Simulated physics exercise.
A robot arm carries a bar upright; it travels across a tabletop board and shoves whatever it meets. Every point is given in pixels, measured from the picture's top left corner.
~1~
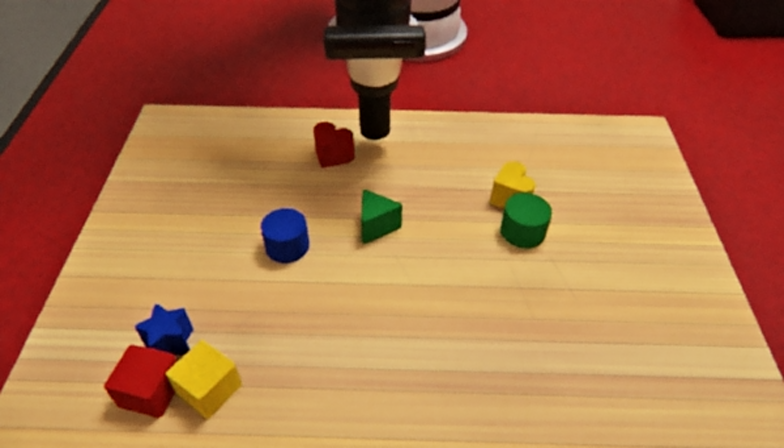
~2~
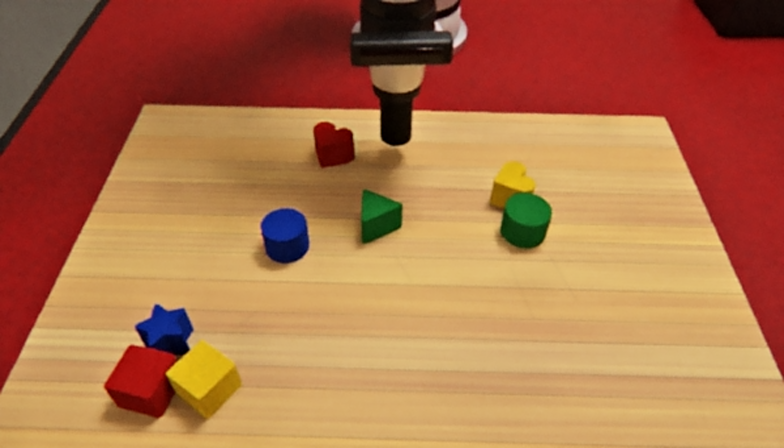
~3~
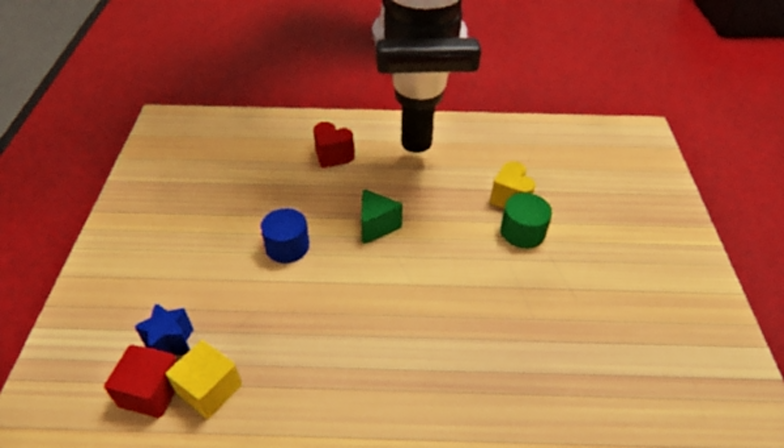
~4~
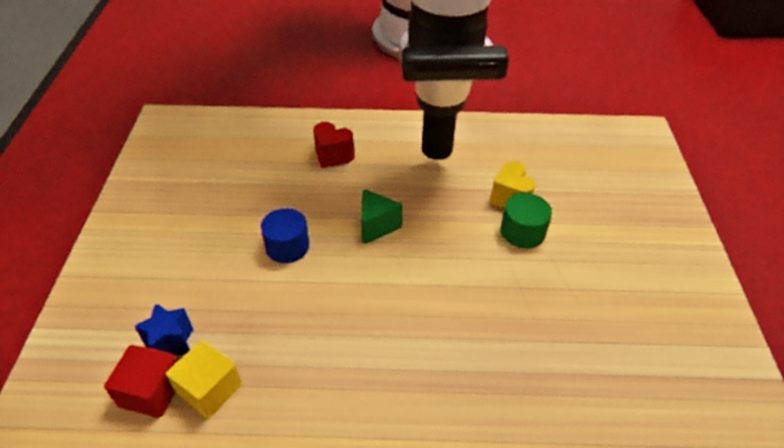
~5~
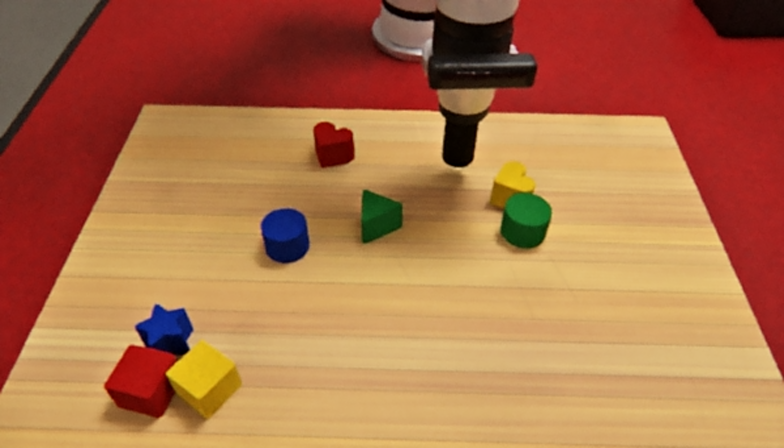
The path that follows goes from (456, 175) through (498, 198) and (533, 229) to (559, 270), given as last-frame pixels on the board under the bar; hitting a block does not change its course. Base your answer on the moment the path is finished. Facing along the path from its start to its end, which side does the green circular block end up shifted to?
To the path's right.
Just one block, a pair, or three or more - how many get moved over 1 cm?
2.
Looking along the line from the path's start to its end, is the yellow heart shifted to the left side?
I expect so.
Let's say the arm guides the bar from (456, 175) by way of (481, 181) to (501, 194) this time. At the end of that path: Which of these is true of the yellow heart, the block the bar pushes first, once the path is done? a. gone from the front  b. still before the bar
(b)
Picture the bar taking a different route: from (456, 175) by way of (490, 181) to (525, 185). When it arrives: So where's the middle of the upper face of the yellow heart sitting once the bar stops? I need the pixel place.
Its top centre lands on (547, 185).
On the path given first. One third of the way, bar at (501, 182); yellow heart at (536, 183).
Two thirds of the way, bar at (538, 214); yellow heart at (565, 193), turned 55° anticlockwise; green circular block at (550, 239).
At the end, bar at (565, 254); yellow heart at (565, 193), turned 55° anticlockwise; green circular block at (564, 282).
